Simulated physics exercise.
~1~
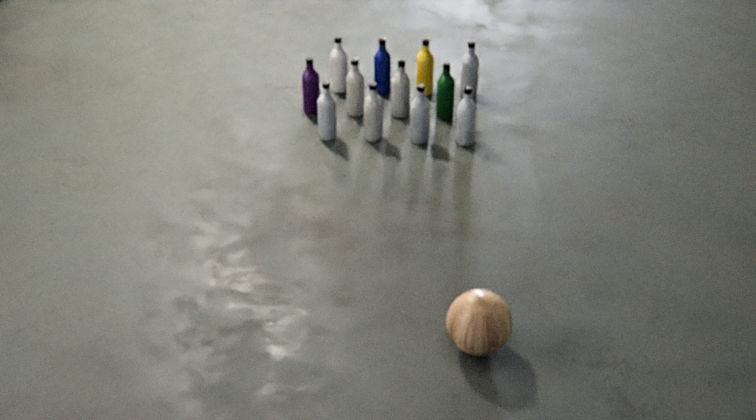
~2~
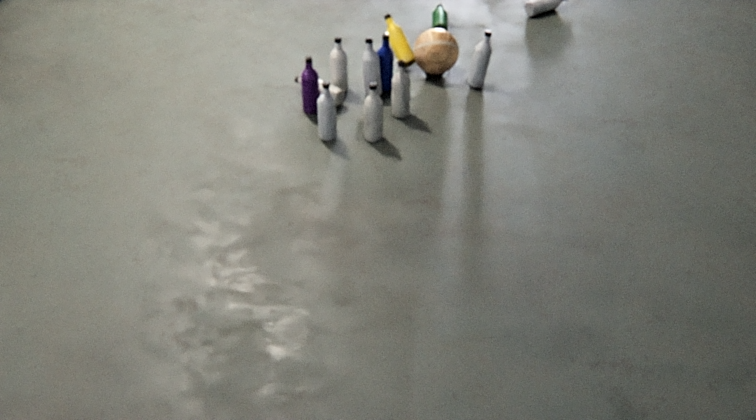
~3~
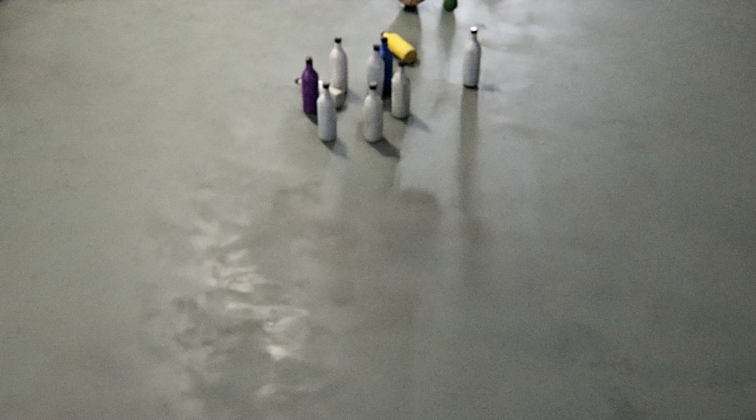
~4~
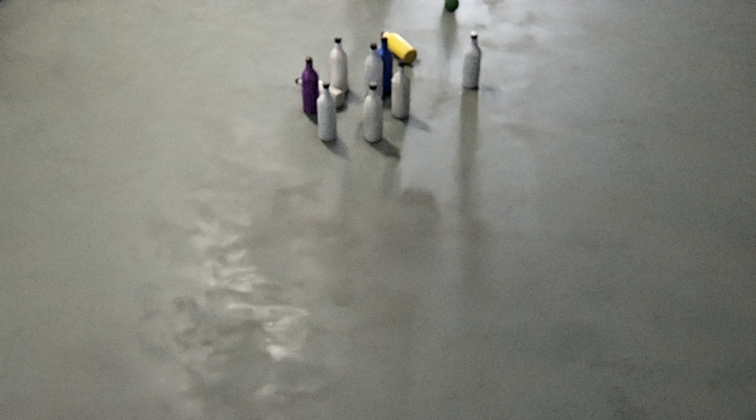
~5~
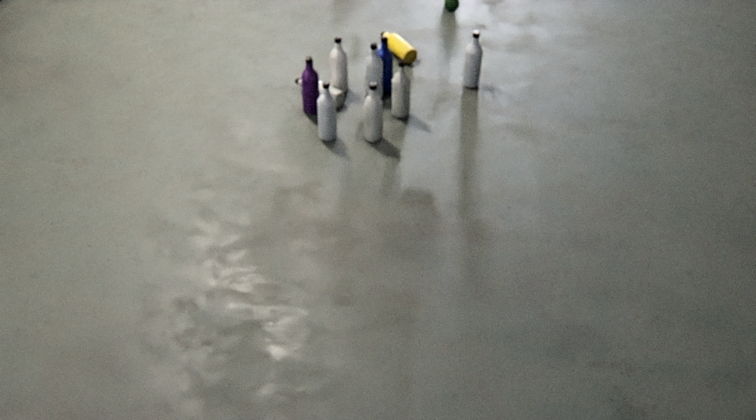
On a smooth grey floor with soft patches of reflected light, a group of capped bottles stands in rows, mostly pale, with one purple, one blue, one yellow and one green among them. A wooden ball rolls away from the viewer toward the right side of the group. It ploughs through, sending a pale bottle off to the upper right, knocking the green one backward and tipping the yellow one leftward. The ball rolls on out of view past the top edge. At the end the yellow and green bottles lie flat, while the purple and blue ones still stand.
